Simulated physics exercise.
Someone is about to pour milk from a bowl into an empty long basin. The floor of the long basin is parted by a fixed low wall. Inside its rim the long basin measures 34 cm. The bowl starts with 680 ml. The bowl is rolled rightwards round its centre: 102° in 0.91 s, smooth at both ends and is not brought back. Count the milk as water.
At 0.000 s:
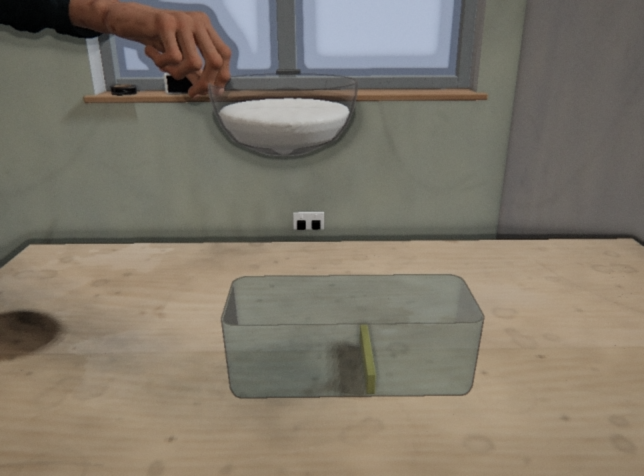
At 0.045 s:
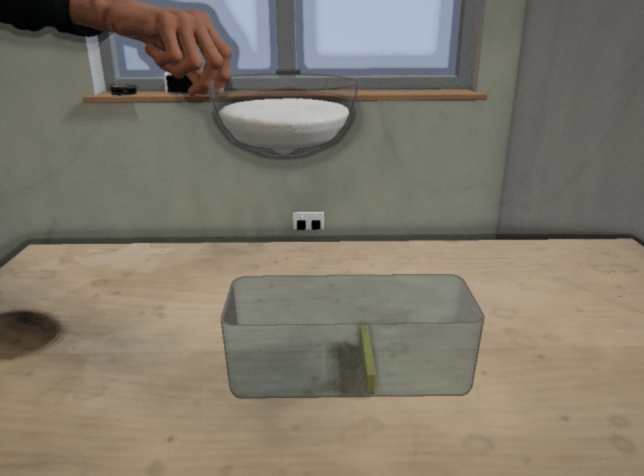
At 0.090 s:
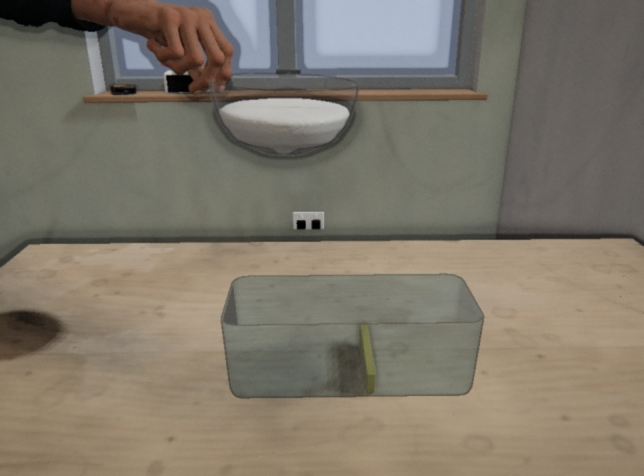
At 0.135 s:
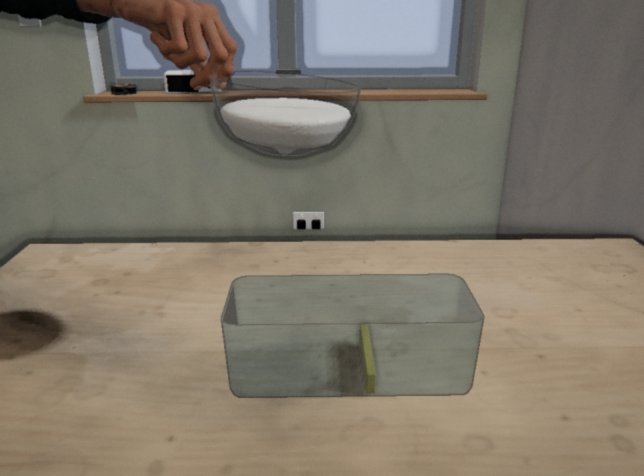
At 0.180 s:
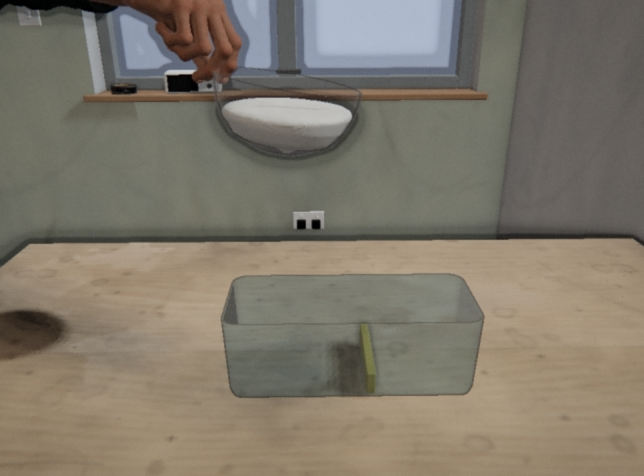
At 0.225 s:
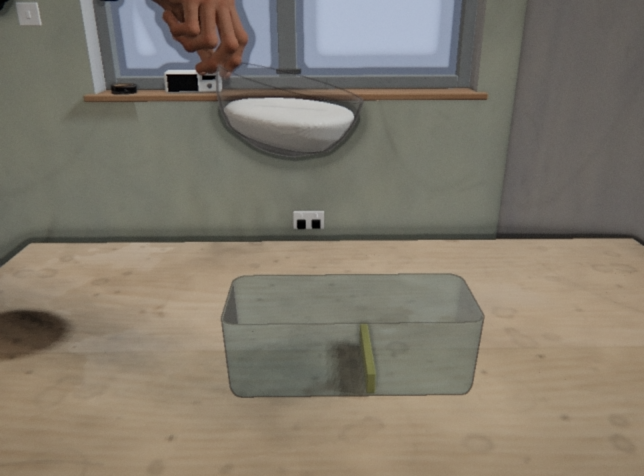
In a room with a green wall and a window, a hand holds a clear bowl of white liquid above a long see-through basin on a wooden table. The bowl starts level, then tilts slightly rightwards, its right rim dipping as the hand shifts a little right and upwards; the basin stays still.
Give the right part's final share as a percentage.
Roughly 74 per cent is past the wall.
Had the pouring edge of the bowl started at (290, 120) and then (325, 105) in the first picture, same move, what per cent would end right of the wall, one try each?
First 10, then 55 per cent.
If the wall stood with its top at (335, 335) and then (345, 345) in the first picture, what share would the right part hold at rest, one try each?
First 95, then 85 per cent.
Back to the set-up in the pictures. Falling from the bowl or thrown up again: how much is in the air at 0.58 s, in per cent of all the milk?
Near 52 in a hundred.
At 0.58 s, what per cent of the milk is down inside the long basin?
Some 2 per cent.
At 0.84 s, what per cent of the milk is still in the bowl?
About 4 per cent.
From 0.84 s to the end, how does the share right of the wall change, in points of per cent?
The share moves up, by some 6 per cent.
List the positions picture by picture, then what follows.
Tilt 0°; pouring edge (357, 83); surface from (219, 109) to (350, 108); the long basin's rim runs from (228, 300) to (473, 298); the wall's top is at (367, 349), in the first frame.
Tilt 1°; pouring edge (357, 83); surface from (219, 108) to (350, 108), in the second frame.
Tilt 2°; pouring edge (358, 86); surface from (220, 108) to (350, 109), in the third frame.
Tilt 5°; pouring edge (359, 90); surface from (221, 106) to (351, 111), in the fourth frame.
Tilt 10°; pouring edge (361, 95); surface from (223, 106) to (352, 111), in the fifth frame.
Tilt 15°; pouring edge (362, 102); surface from (225, 105) to (355, 112), in the sixth frame.
By 0.58 s the tilt is 72° and 46 per cent is still to pour, 0 is left of the wall and 2 right of it.
By 0.84 s the tilt is 101° and 4 per cent is still to pour, 6 is left of the wall and 68 right of it.
By 1.11 s the tilt is 102° and 0 per cent is still to pour, 20 is left of the wall and 78 right of it.
By 1.41 s the tilt is 102° and 0 per cent is still to pour, 24 is left of the wall and 75 right of it.
At rest 25 per cent lies left of the wall, 74 right of it and 2 outside.
